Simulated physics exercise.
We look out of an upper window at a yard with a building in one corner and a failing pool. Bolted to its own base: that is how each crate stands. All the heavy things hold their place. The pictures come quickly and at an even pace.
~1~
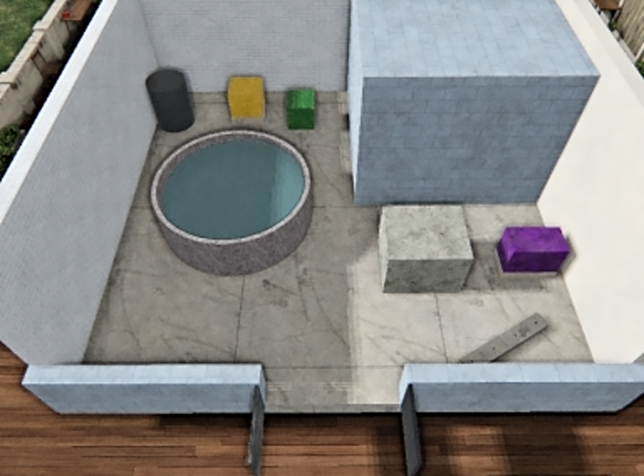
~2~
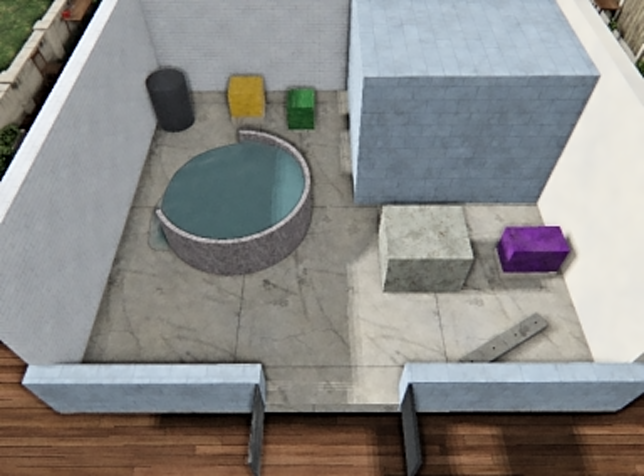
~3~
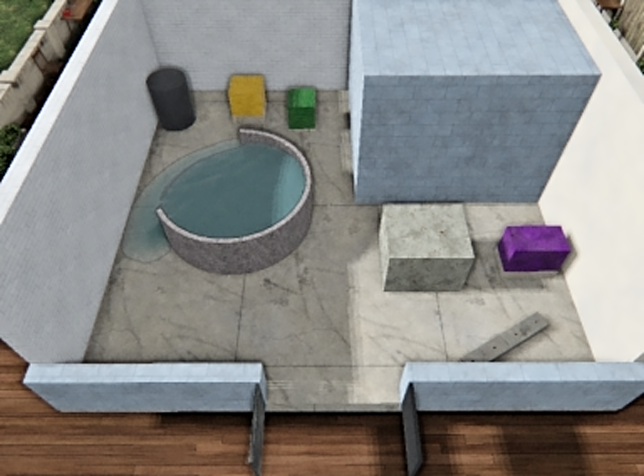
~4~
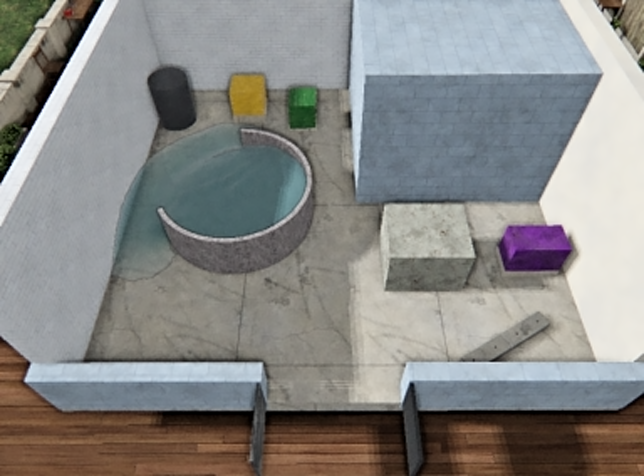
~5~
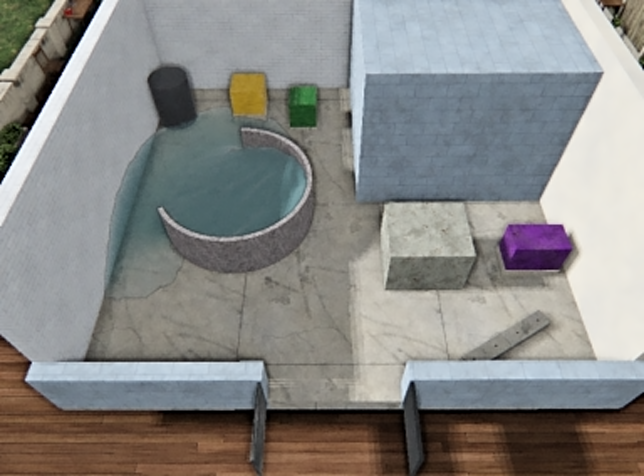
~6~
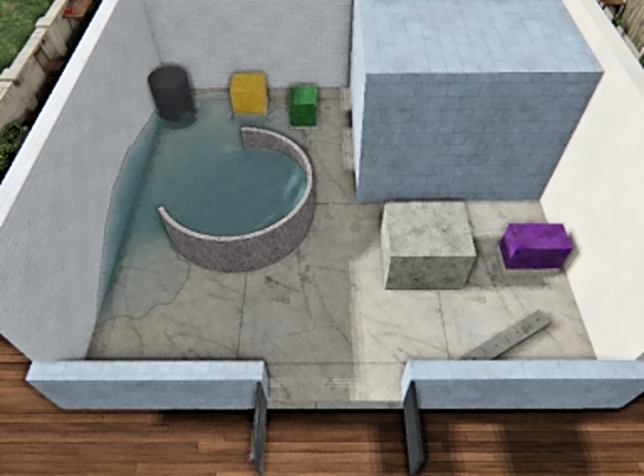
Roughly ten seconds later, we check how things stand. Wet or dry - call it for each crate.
Calls: Green crate - wet; purple crate - dry; yellow crate - wet.
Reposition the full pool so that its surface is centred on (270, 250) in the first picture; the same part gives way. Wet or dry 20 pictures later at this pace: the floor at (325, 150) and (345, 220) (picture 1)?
Note: Point one reached by the flow; point two missed by the flow.
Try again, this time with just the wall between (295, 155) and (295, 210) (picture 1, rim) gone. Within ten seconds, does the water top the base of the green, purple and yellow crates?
Green gets drenched, purple gets drenched, yellow stays untouched.
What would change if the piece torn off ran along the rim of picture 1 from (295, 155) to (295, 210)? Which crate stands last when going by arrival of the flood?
The yellow crate, by my reading.
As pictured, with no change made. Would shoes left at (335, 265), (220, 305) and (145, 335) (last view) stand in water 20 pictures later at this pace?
Going through them in order, I'd call them clear, drenched and drenched.
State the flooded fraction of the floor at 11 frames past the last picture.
It comes out near 45 percent.
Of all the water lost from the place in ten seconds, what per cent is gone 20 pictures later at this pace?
Estimate: 0 %.
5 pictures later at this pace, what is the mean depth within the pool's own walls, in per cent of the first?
Around 48 percent, give or take.
A moment on, water covers 30 % of the floor; the green crate water round its plinth, the purple crate not reached, the yellow crate water round its plinth.
Next, water covers 45 % of the floor; the green crate water round its plinth, the purple crate not reached, the yellow crate water round its plinth.
Then, water covers 65 % of the floor; the green crate water round its plinth, the purple crate not reached, the yellow crate water round its plinth.
Later, water covers 85 % of the floor; the green crate water round its plinth, the purple crate water round its plinth, the yellow crate water round its plinth.
In the end, water covers 100 % of the floor; the green crate was topped, the purple crate stayed above the water, the yellow crate was topped.
